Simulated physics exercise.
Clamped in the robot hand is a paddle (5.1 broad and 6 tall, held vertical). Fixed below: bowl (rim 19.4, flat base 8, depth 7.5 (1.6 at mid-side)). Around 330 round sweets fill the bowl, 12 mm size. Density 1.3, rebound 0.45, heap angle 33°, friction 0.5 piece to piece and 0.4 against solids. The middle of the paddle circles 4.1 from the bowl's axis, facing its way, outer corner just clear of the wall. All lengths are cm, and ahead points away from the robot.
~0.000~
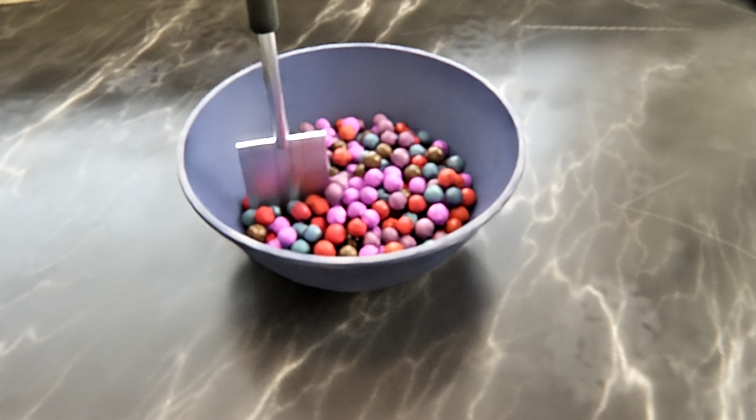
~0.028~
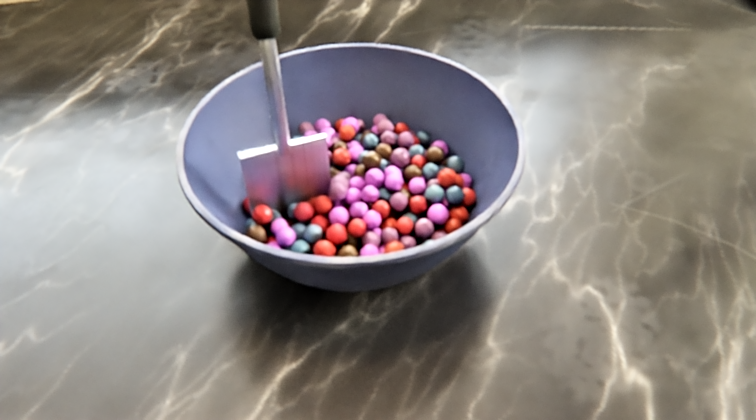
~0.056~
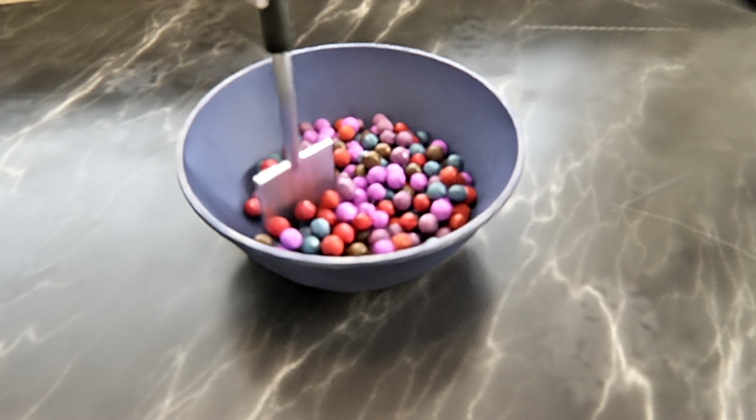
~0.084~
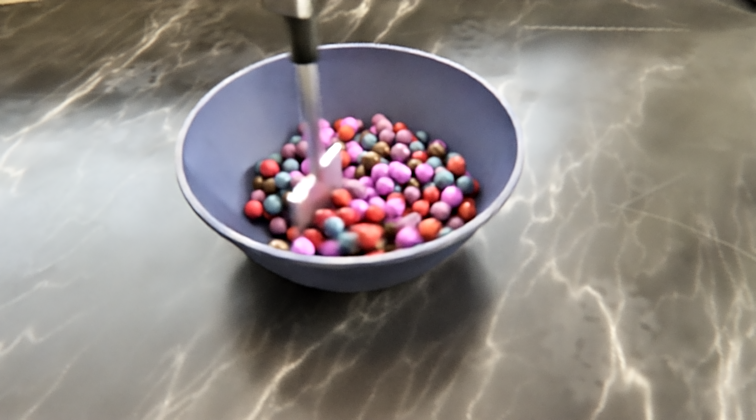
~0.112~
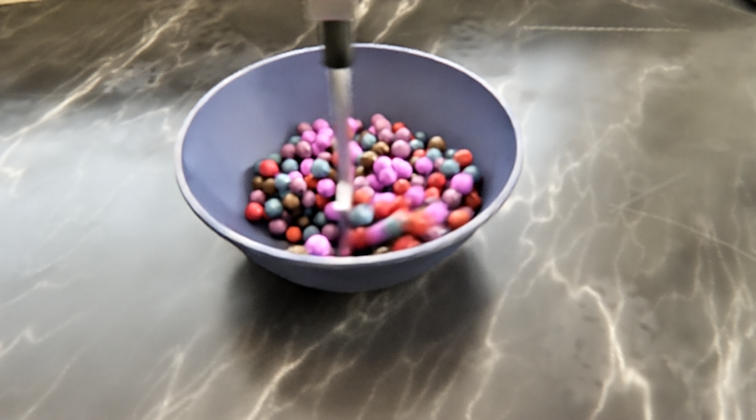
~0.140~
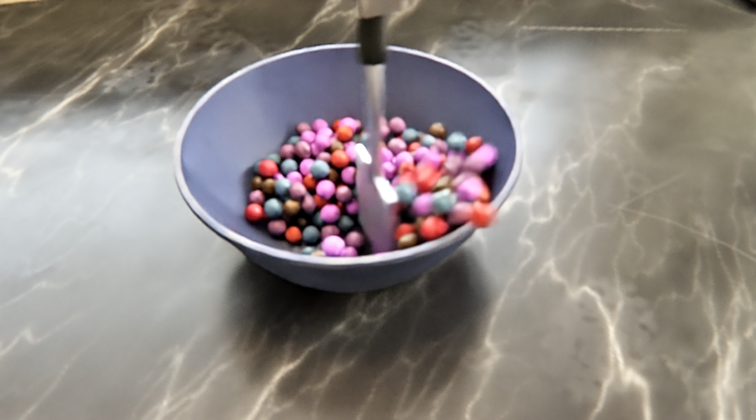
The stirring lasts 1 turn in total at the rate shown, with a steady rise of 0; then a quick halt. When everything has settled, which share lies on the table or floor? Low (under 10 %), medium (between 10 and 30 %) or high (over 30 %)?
Share on the table or floor: Medium (between 10 and 30 %).
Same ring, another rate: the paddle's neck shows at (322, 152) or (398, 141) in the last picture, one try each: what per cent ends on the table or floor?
Some 5 and 30 per cent.
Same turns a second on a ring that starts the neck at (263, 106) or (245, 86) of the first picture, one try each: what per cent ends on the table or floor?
About 20 and 5 per cent.
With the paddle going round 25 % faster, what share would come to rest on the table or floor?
It would be near 30 per cent.
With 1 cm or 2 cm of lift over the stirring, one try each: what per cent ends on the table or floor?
Some 20 and 15 per cent.
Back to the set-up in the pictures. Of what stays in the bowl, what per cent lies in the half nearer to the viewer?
Roughly 65 per cent.
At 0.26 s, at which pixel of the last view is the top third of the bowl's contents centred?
Near (423, 99).
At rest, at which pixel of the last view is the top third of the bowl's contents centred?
At about (315, 239).
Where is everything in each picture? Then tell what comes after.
In the first picture, the paddle neck at (278, 118), 0° round; upper third of the load around (372, 182), from x 250 to 465, top at y 120; 333 in the bowl.
In the second picture, the paddle neck at (280, 124), 8° round; upper third of the load around (371, 183), from x 250 to 465, top at y 120.
In the third picture, the paddle neck at (292, 138), 30° round; upper third of the load around (372, 190), from x 255 to 465, top at y 120.
In the fourth picture, the paddle neck at (315, 150), 53° round; upper third of the load around (381, 202), from x 255 to 470, top at y 120.
In the fifth picture, the paddle neck at (344, 154), 76° round; upper third of the load around (401, 202), from x 255 to 475, top at y 120.
In the sixth picture, the paddle neck at (375, 151), 99° round; upper third of the load around (427, 186), from x 255 to 485, top at y 120; 332 in the bowl, 1 in flight or on the tool.
After 0.26 s, 197° round, highest piece 11 above the table; 318 in the bowl, 15 in flight or on the tool.
After 0.38 s, 295° round, highest piece 10 above the table; 291 in the bowl, 19 on the table or floor, 23 in flight or on the tool.
After 0.63 s, 0° round, highest piece 8 above the table; 276 in the bowl, 56 on the table or floor, 1 in flight or on the tool.
After 1.33 s, 0° round, highest piece 7 above the table; 276 in the bowl, 57 on the table or floor.
In the end, 276 in the bowl, 57 on the table or floor. That is 17 % on the table or floor.
